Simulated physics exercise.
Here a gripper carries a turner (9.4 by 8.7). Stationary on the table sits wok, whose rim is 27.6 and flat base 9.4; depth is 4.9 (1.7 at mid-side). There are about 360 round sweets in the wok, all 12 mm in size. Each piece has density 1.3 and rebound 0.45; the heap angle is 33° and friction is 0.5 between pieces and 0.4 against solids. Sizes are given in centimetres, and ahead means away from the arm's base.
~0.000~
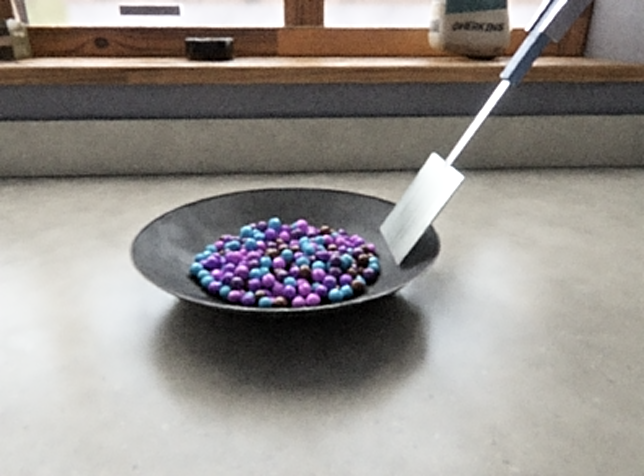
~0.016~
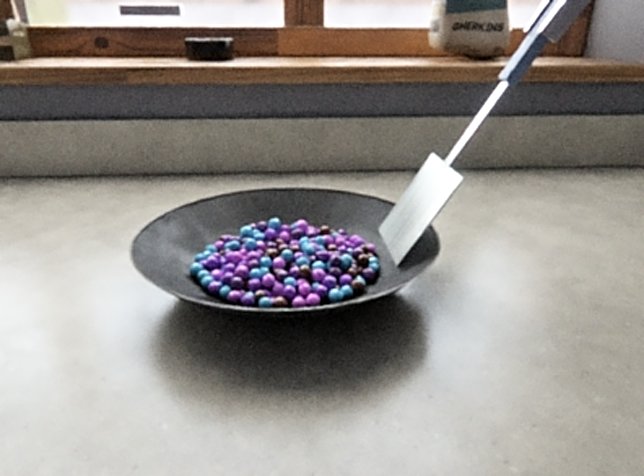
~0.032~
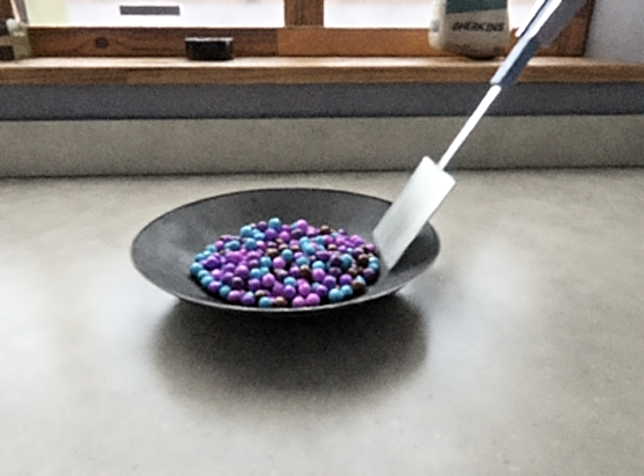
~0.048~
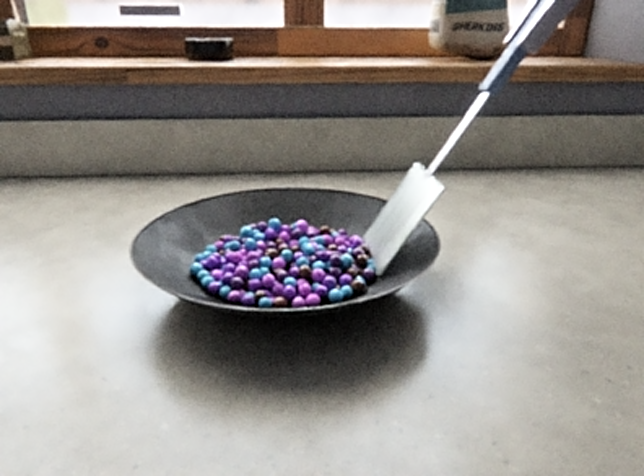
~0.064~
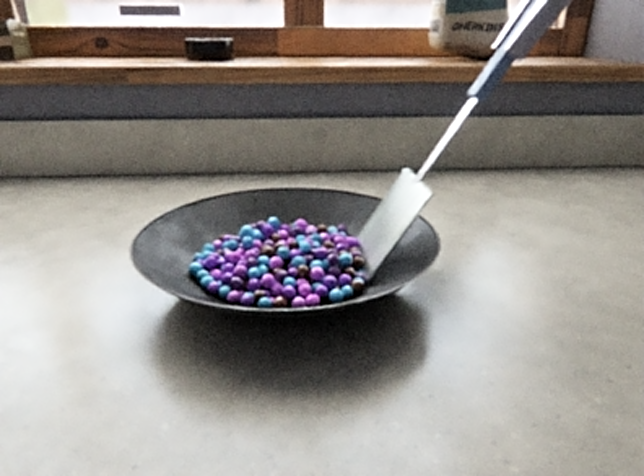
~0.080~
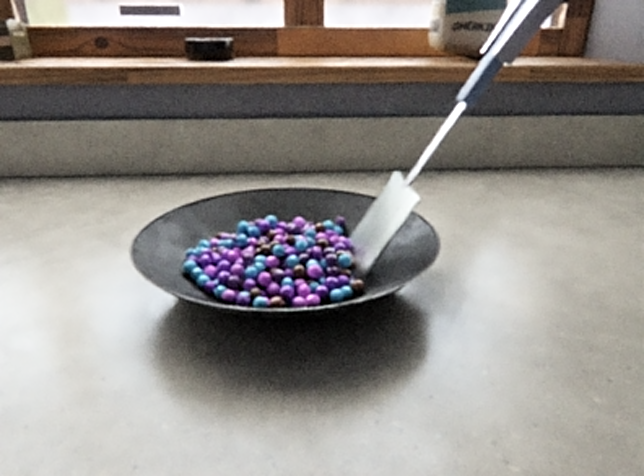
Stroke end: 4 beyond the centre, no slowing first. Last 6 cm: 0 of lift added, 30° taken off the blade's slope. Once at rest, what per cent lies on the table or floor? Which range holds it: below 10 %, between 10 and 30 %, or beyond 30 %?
The range below 10 %.
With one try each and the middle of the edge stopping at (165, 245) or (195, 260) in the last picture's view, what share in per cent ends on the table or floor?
The two tries give near 40 and near 20 in a hundred.
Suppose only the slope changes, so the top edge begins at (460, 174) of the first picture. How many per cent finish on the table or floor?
I'd estimate around 0 per cent.
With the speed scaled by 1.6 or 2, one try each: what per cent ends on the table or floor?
Around 10 per cent, then around 20 per cent, would end on the table or floor.
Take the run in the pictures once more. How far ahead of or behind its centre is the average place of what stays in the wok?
Offset forward: Around 5.5 cm.
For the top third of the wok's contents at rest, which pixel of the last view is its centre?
Pixel estimate: About (193, 243).
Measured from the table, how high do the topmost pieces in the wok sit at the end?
Roughly 6.5 centimetres.
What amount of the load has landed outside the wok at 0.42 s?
It works out to about 5 in a hundred.
After 0.14 s, sloping 57°, highest piece 5 above the table; 364 in the wok.
After 0.20 s, sloping 43°, highest piece 7 above the table; 363 in the wok, 1 on the blade or in flight.
After 0.42 s, sloping 28°, highest piece 6 above the table; 354 in the wok, 10 on the table or floor.
After 1.47 s, sloping 28°, highest piece 6 above the table; 354 in the wok, 10 on the table or floor.
At rest, 354 in the wok, 10 on the table or floor. That is 3 % on the table or floor.
